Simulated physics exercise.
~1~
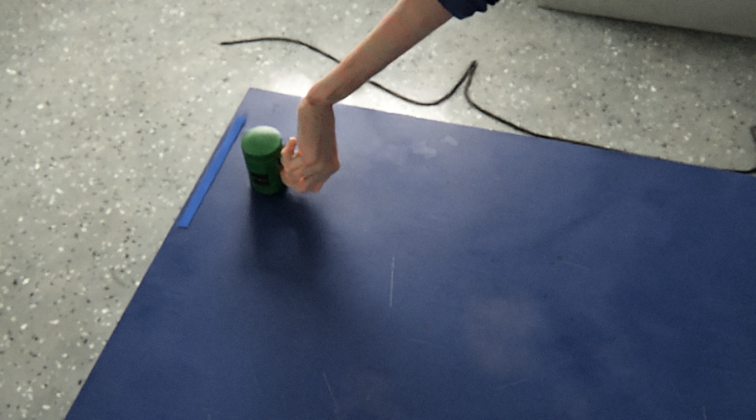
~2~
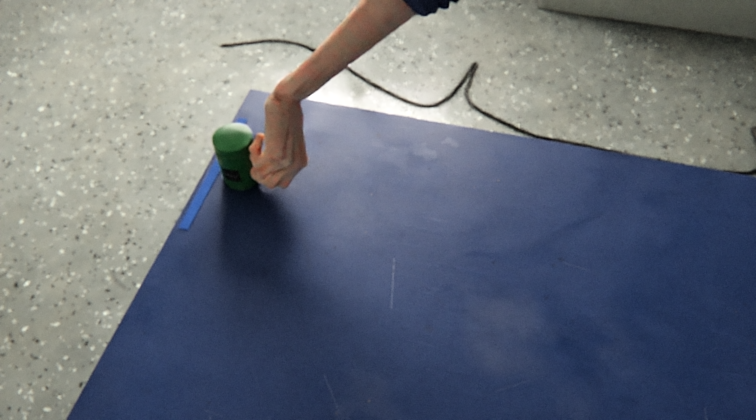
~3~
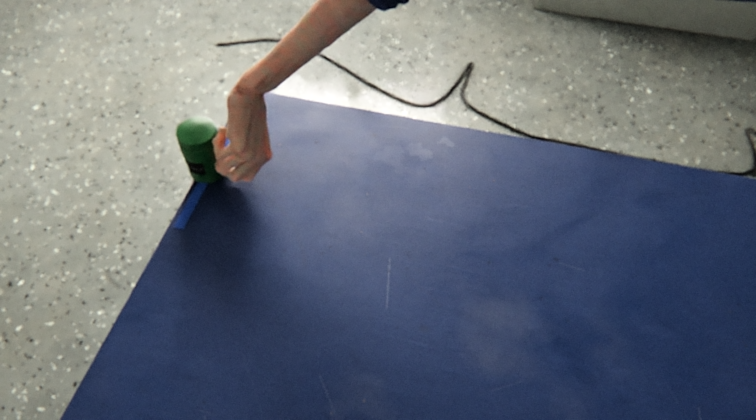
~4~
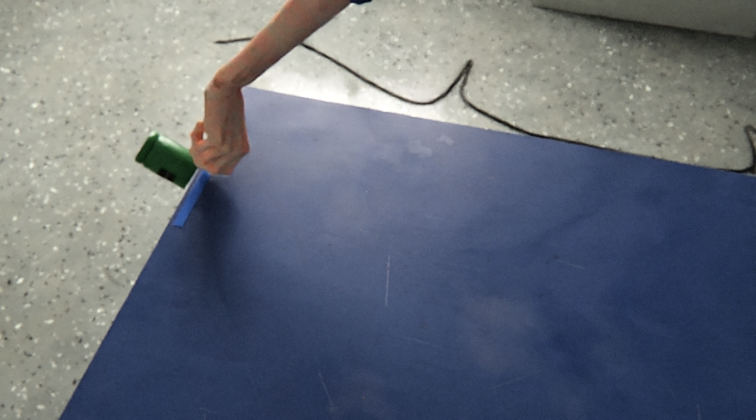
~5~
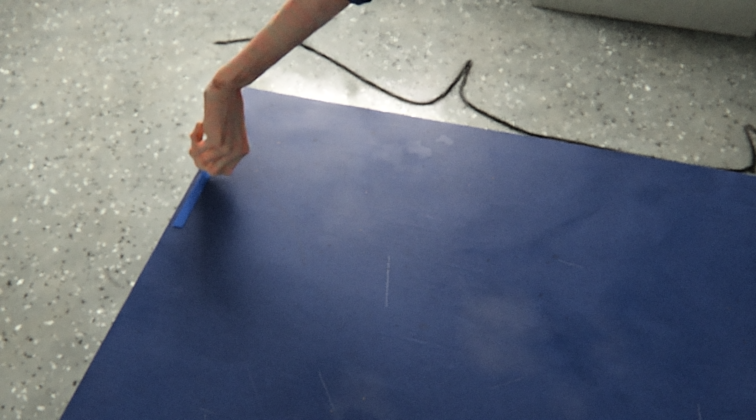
On a dark blue table with a strip of blue tape near its edge, a hand pushed an upright green jar steadily left and over the tape until it tipped past the edge and dropped out of sight, leaving the hand above the tape.
